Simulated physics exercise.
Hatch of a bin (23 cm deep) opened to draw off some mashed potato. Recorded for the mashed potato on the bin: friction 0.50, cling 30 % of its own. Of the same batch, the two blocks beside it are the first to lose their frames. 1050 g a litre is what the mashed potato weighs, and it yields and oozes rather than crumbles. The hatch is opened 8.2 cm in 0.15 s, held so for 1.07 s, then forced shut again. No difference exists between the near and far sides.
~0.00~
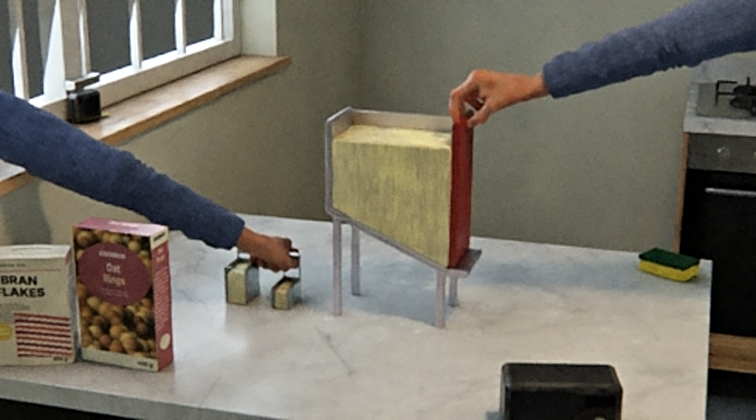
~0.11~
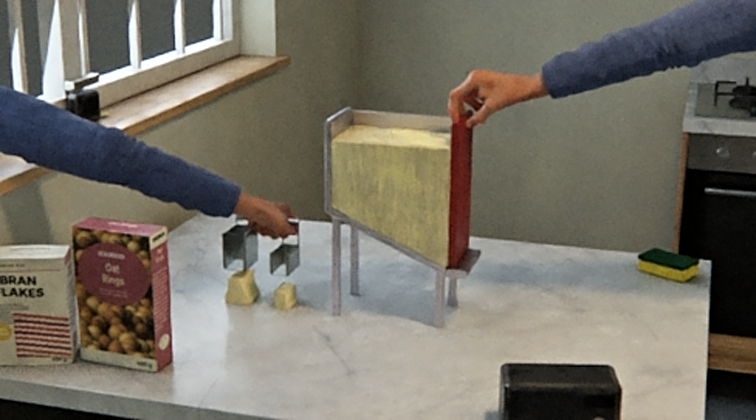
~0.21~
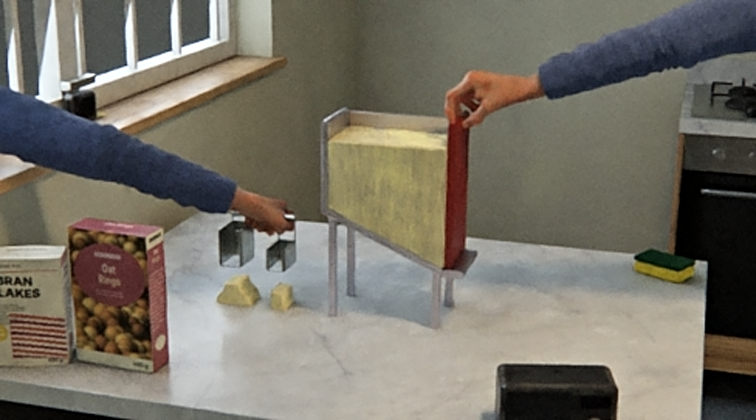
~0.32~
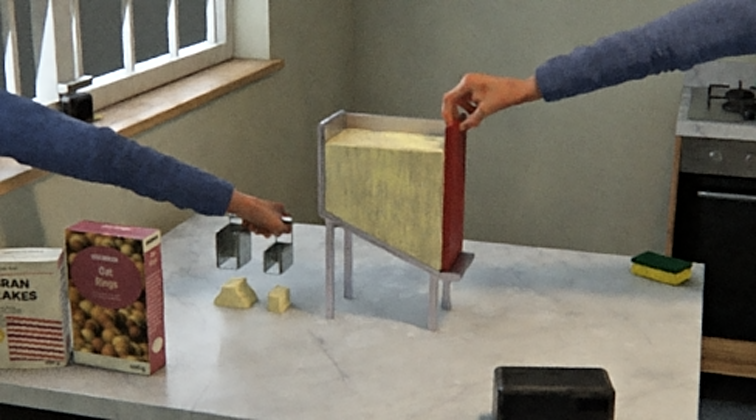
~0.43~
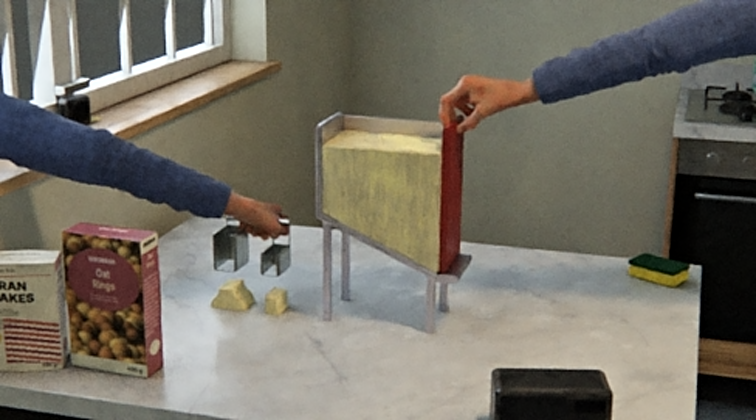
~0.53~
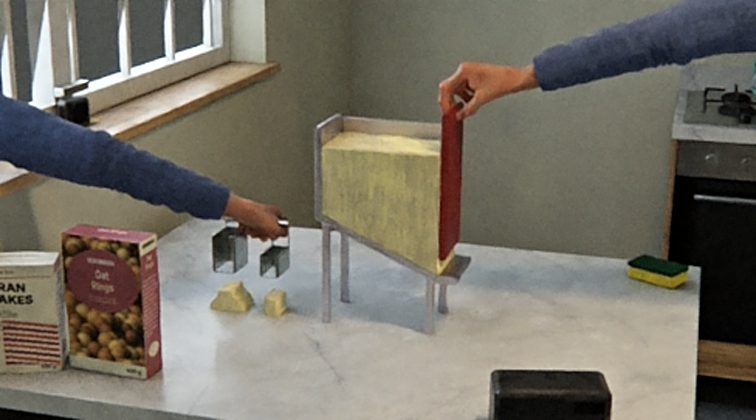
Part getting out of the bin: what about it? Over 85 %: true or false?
True.
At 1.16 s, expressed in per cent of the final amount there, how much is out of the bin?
I'd say near 70 per cent.
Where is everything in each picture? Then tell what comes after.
The first frame shows top of the hatch at (456, 127), not yet moved; highest point of the mashed potato at (336, 139); test blocks 6.3 cm, 3.5 cm high (left to right).
The second frame shows top of the hatch at (455, 127), not yet moved; highest point of the mashed potato at (336, 140); test blocks 5.4 cm, 3.5 cm high (left to right).
The third frame shows top of the hatch at (451, 128), not yet moved; highest point of the mashed potato at (332, 140); test blocks 4.3 cm, 3.5 cm high (left to right).
The fourth frame shows top of the hatch at (449, 130), not yet moved; highest point of the mashed potato at (329, 143); test blocks 4.3 cm, 3.5 cm high (left to right).
The fifth frame shows top of the hatch at (446, 132), not yet moved; highest point of the mashed potato at (326, 145); test blocks 4.3 cm, 3.5 cm high (left to right).
The sixth frame shows top of the hatch at (445, 118), moved 2.7 cm; highest point of the mashed potato at (326, 147); test blocks 4.3 cm, 3.5 cm high (left to right).
By 0.82 s, the hatch is 8.2 cm open and 31 % is out.
By 1.16 s, the hatch is 8.2 cm open and 74 % is out.
By 1.50 s, the hatch is 8.2 cm open and 99 % is out.
By 1.84 s, the hatch is 2.1 cm open and 100 % is out.
By 2.03 s, at the end, the hatch is shut and 100 % is out.
